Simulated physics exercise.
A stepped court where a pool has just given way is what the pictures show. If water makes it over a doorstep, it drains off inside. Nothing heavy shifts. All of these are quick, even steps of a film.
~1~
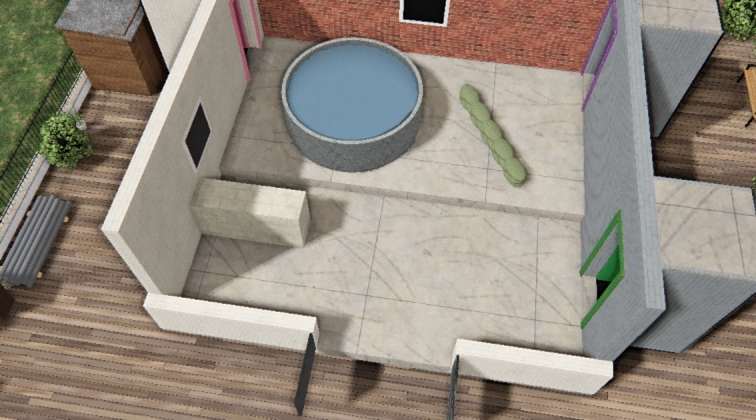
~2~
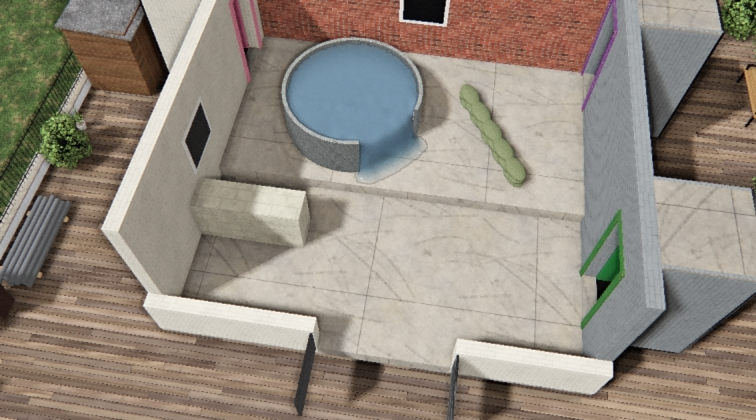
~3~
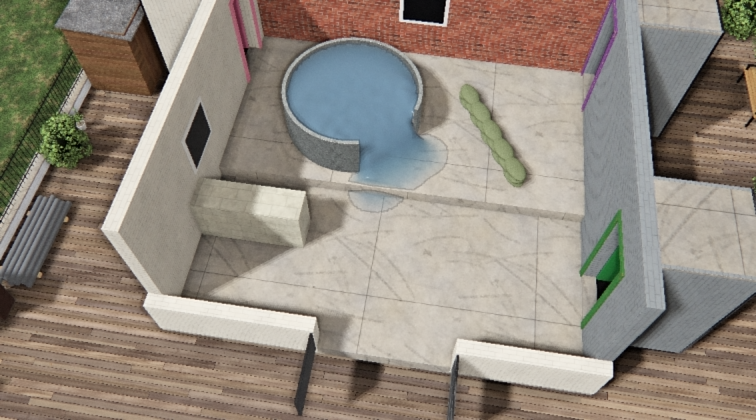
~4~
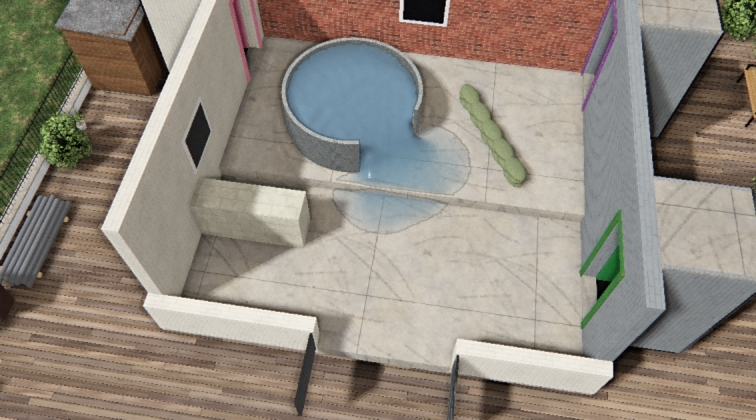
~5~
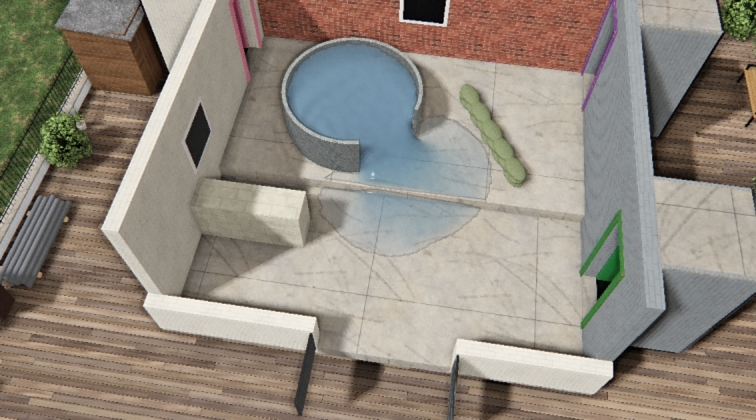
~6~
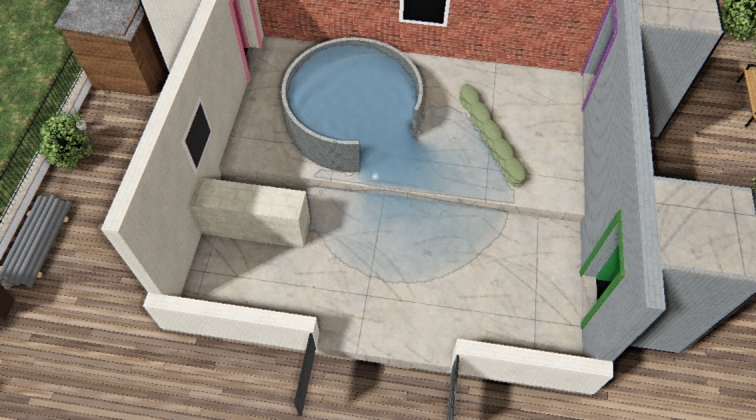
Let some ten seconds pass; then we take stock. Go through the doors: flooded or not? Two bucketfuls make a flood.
One by one: The green door exceeds two buckets, the pink door never exceeds two buckets, the purple door never exceeds two buckets.
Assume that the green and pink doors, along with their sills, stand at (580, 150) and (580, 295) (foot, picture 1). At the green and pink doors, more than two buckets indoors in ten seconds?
As it turns out, the green door keeps clear but the pink door spills past.
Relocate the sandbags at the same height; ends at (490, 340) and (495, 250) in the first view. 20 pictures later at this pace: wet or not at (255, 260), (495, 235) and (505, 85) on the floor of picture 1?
Spared, submerged, spared.
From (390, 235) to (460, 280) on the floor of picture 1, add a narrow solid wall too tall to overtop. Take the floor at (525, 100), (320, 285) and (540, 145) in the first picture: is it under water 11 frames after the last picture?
Lab note - spot 1 parched, spot 2 inundated, spot 3 parched.
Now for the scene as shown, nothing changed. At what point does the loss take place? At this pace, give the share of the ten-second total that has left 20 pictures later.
About 35 per cent.
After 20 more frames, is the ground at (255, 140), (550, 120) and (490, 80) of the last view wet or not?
First spot spared, second spot spared, third spot spared.
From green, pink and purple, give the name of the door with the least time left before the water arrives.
First comes the one in green.
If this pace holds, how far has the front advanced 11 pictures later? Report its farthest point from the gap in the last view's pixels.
I'd say around (579, 373).
A moment on, water covers 45 % of the floor; the green door wet at the sill, nothing in, the pink door not reached, the purple door not reached.
Next, water covers 45 % of the floor; the green door over two buckets in, the pink door not reached, the purple door not reached.
Then, water covers 50 % of the floor; the green door far over two buckets in, the pink door not reached, the purple door not reached.
Later, water covers 50 % of the floor; the green door far over two buckets in, the pink door not reached, the purple door not reached.
In the end, water covers 60 % of the floor; the green door far over two buckets in, the pink door not reached, the purple door not reached.
